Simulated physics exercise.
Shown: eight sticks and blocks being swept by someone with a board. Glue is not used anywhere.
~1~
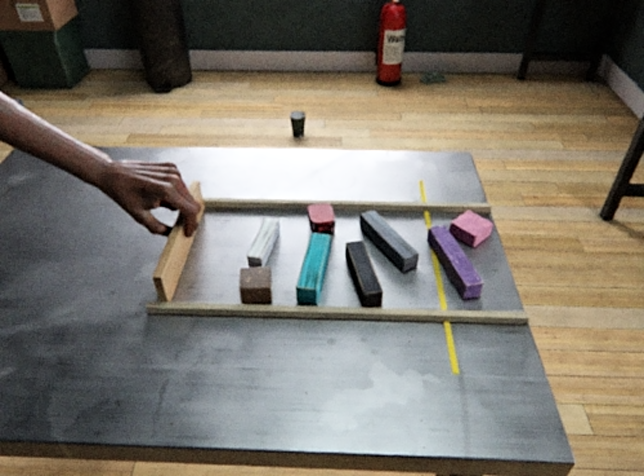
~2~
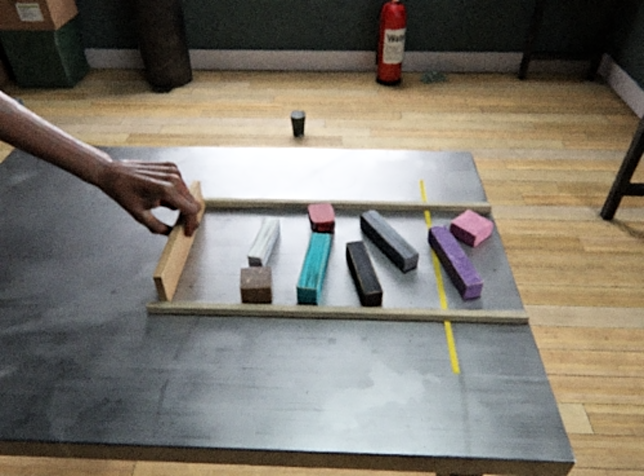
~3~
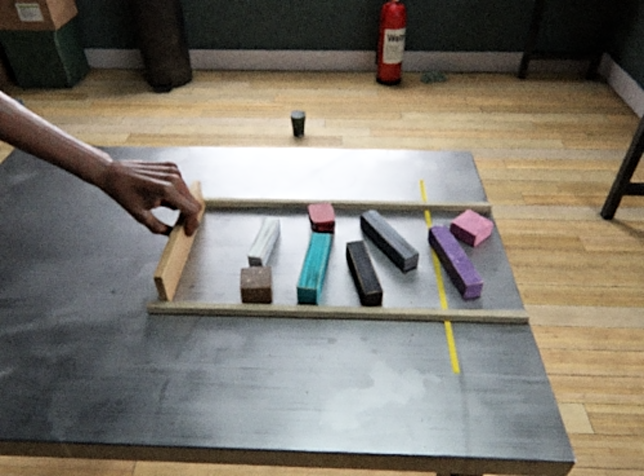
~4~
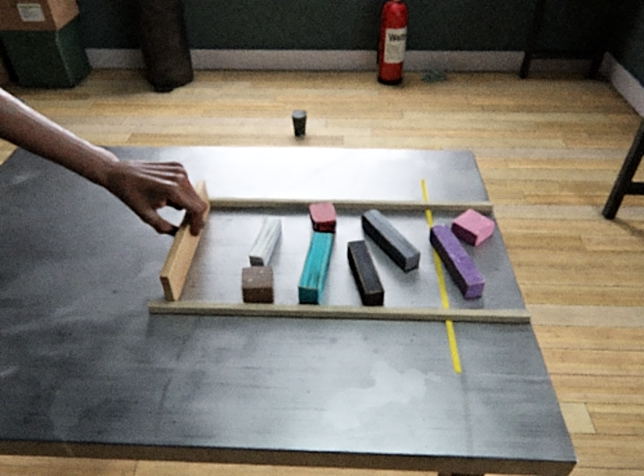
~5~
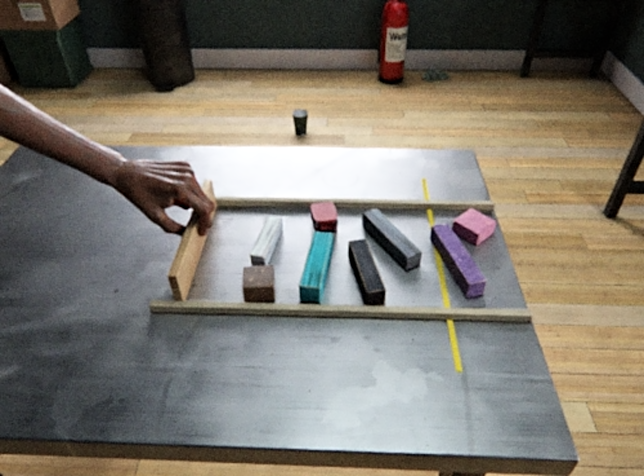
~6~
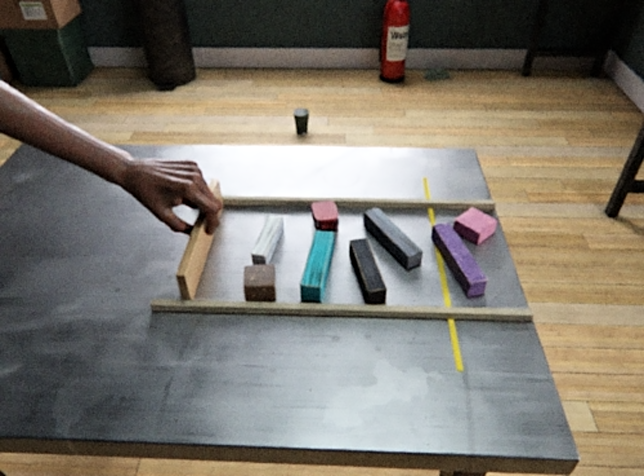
A hand reaches in from the left over a dark grey table on a wooden floor, seen from above at an angle, with a red fire extinguisher behind. Between two wooden rails lie white, turquoise, black, grey and purple sticks and brown, red and pink blocks, the purple one across a yellow tape line. The hand holds an upright board still, then slides it slightly right, short of the unmoving pieces.
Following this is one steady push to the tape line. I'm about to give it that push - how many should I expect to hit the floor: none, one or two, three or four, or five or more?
Expect one or two.
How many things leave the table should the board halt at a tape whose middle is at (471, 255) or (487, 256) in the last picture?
Result, try by try: 4, 5.
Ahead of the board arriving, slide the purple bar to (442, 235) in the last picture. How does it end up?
In the end the purple bar hangs on.
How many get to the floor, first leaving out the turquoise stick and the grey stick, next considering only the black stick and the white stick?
Fallen: 0 in the first try, 0 in the other.
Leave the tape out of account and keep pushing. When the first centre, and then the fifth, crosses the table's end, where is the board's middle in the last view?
About (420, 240), then about (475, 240).
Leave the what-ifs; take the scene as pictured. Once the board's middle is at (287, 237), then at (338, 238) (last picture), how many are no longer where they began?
At the first spot 3, then 6.
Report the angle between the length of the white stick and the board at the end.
Close to 0°.
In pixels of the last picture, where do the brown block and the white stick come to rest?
Final spots - brown block (463, 289), white stick (446, 244).
Soon after, none off yet; pink block at rest near (475, 225); purple bar at rest near (457, 257); grey stick at rest near (392, 237).
Then, none off yet; pink block at rest near (475, 225); purple bar moving near (461, 257); grey stick moved a little near (425, 234).
At rest, the number that fall off is one or two; fallen, purple bar and pink block.
